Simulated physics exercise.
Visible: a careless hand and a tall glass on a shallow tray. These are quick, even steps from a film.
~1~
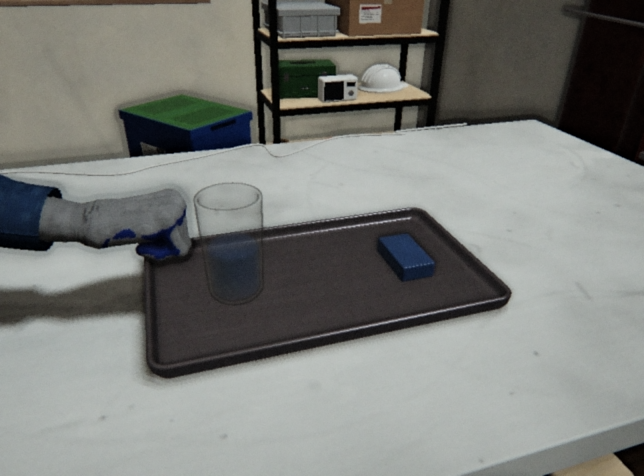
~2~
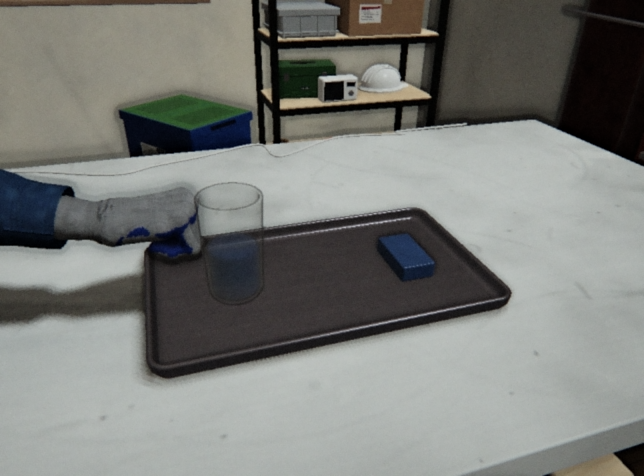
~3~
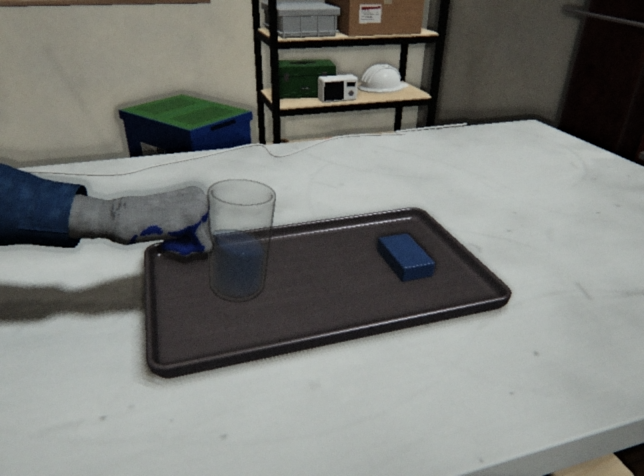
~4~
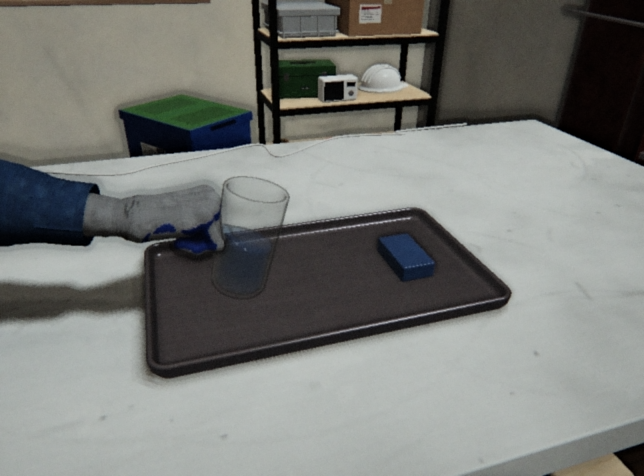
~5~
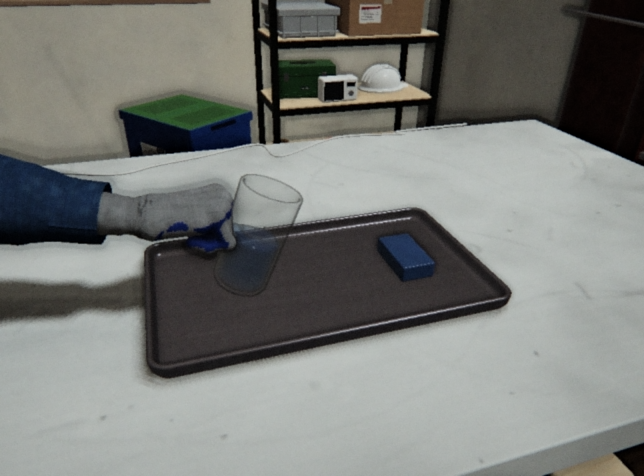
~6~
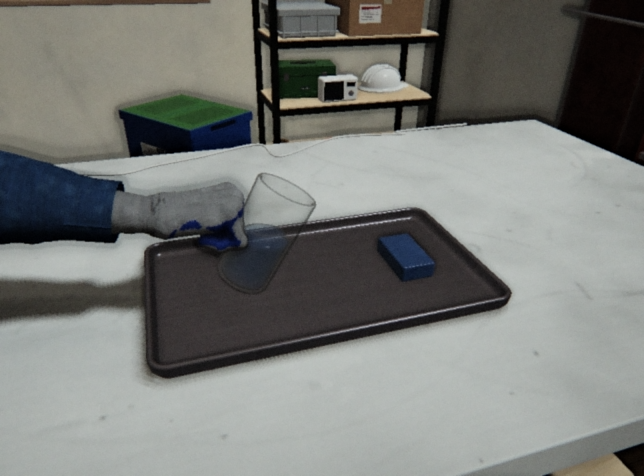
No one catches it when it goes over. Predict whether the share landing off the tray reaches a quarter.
It stays below a quarter.
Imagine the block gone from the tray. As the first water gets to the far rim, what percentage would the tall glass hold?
60 %, roughly.
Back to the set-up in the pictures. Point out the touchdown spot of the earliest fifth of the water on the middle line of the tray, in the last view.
I'd point to somewhere close to pixel (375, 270).
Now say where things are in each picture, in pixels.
It leans 0°; its right rim is at (259, 194); the water meets the walls at (206, 246) and (257, 239); the tray's far rim is at (460, 246); a block is fixed to the tray further along, in the first frame.
It leans 0°; its right rim is at (260, 194); the water meets the walls at (206, 246) and (257, 239), in the second frame.
It leans 7°; its right rim is at (273, 194); the water meets the walls at (211, 233) and (261, 239), in the third frame.
It leans 14°; its right rim is at (286, 194); the water meets the walls at (221, 224) and (271, 239), in the fourth frame.
It leans 21°; its right rim is at (299, 197); the water meets the walls at (228, 233) and (278, 235), in the fifth frame.
It leans 29°; its right rim is at (312, 201); the water meets the walls at (231, 240) and (287, 229), in the sixth frame.
A moment on, the tall glass lies on its side and 100 per cent is in the glass, 0 on the tray and 0 above or beyond its rim.
Next, the tall glass lies on its side and 72 per cent is in the glass, 20 on the tray and 8 above or beyond its rim.
Then the tall glass lies on its side and 37 per cent is in the glass, 45 on the tray and 17 above or beyond its rim.
Later the tall glass lies on its side and 20 per cent is in the glass, 73 on the tray and 7 above or beyond its rim.
In the end 93 per cent is held by tray and glass, 7 is off the tray.
